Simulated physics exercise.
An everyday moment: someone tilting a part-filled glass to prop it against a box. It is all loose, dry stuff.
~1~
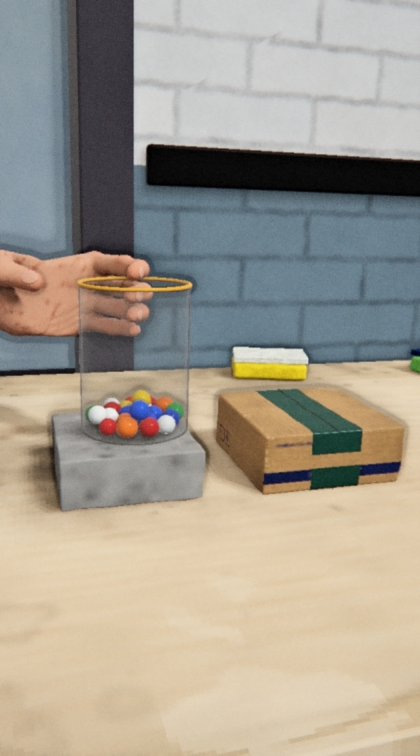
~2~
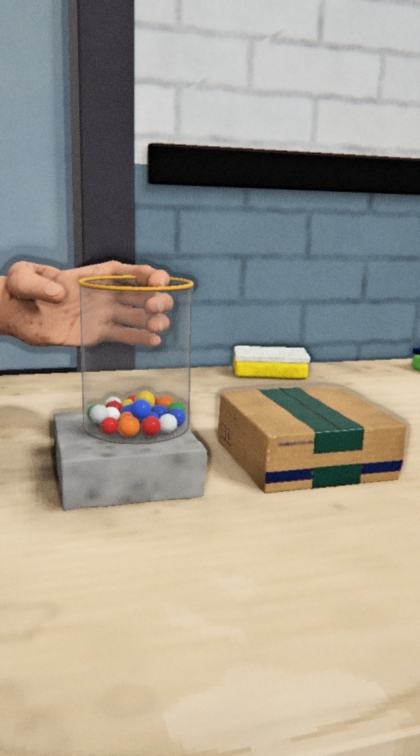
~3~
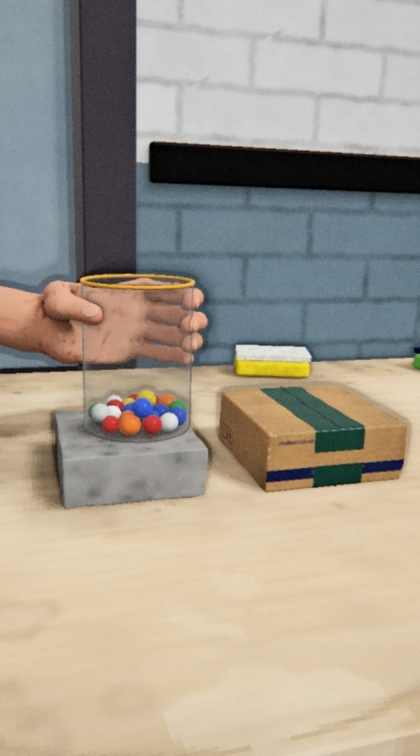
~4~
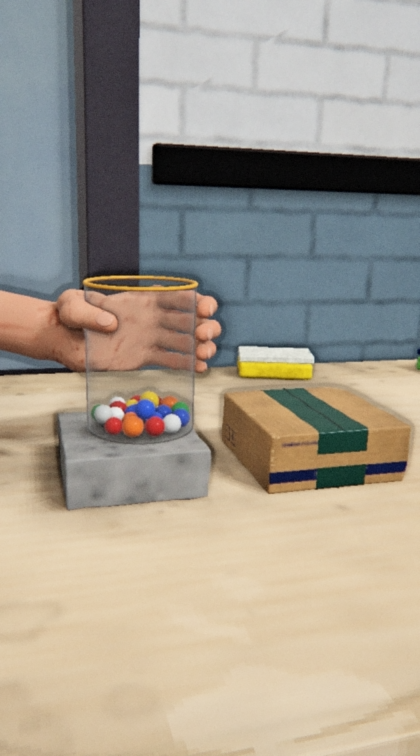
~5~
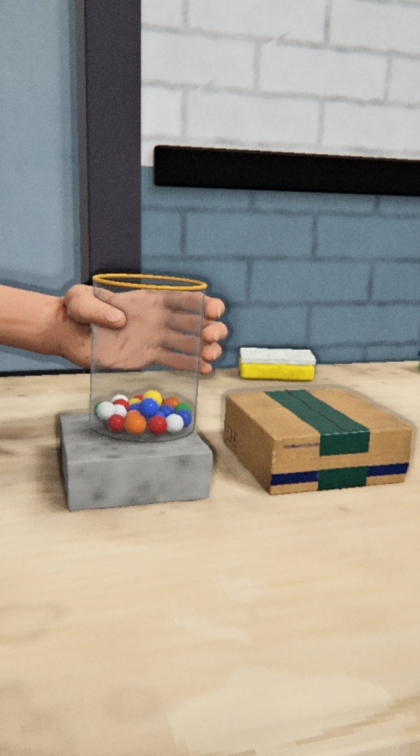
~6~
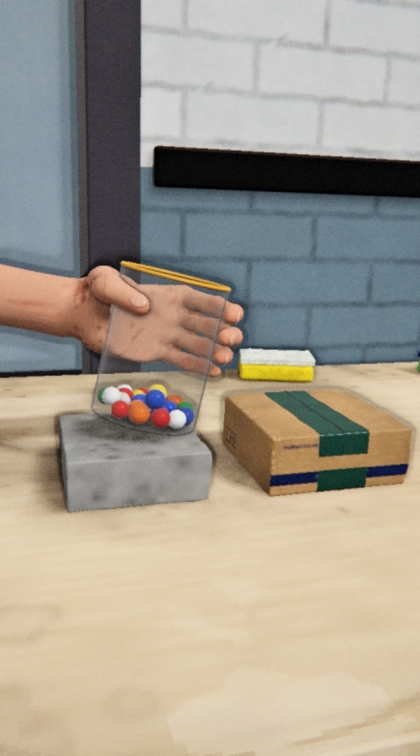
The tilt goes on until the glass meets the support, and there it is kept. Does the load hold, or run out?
Once it rests there, the filling stays inside.
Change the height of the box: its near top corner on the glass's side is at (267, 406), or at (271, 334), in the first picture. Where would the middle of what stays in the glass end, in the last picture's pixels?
At about (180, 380), and at (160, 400).
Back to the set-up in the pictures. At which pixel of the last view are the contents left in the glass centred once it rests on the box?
Around (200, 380).
Then, 0.58 s after the last picture, the glass leans 46°; everything is still inside.
Then, 1.09 s after the last picture, the glass leans 75°; everything is still inside.
Then, 1.52 s after the last picture, the glass rests on the box at 78°; everything is still inside.
At rest, the glass rests on the box at 78°; everything is still inside.
